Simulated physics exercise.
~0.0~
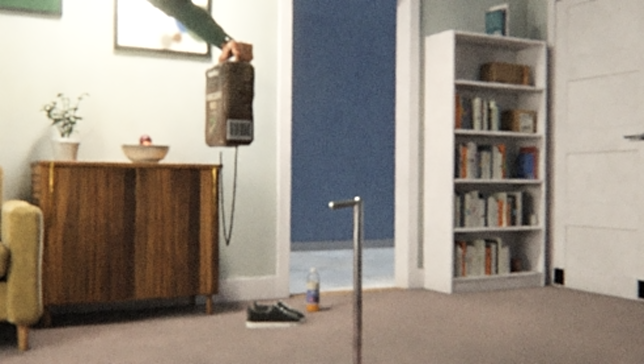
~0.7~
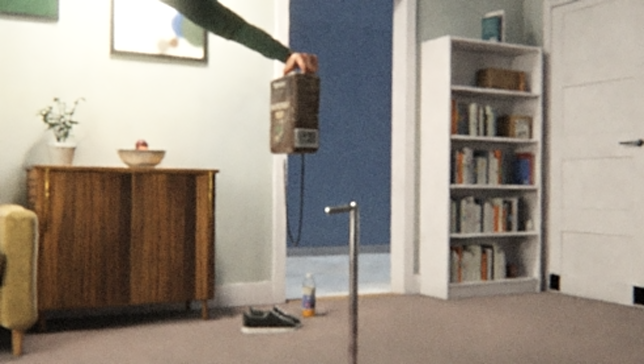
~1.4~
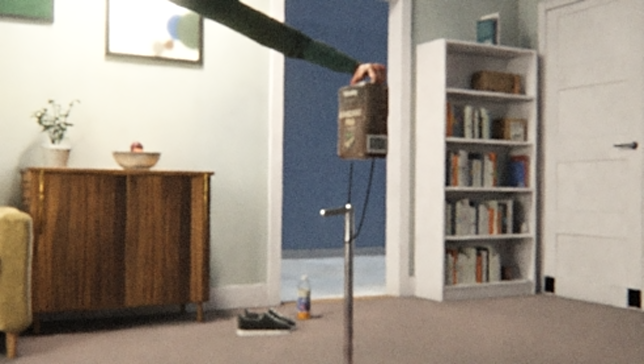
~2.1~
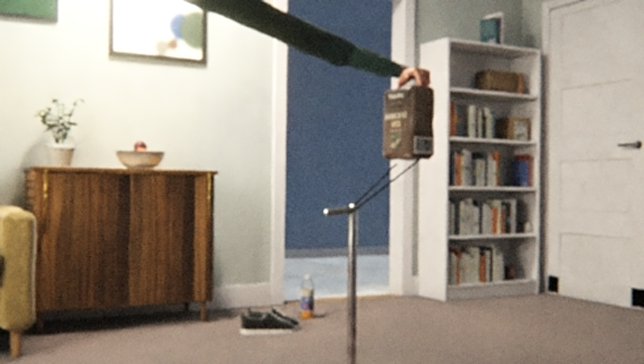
A carpeted living room is seen from floor level across the room by a slightly swaying camera, with a wooden cabinet holding a plant and bowl at left, a blue doorway in the middle and a white bookcase at right. A thin metal post with a short hooked top stands in front. A hand in a dark green sleeve carries a brown sack upright from left to right, its dark loop hanging low beneath. The sack passes over the post and the loop meets the hook. Finally the loop catches and stretches tight back to the post, holding the sack as the hand stops.
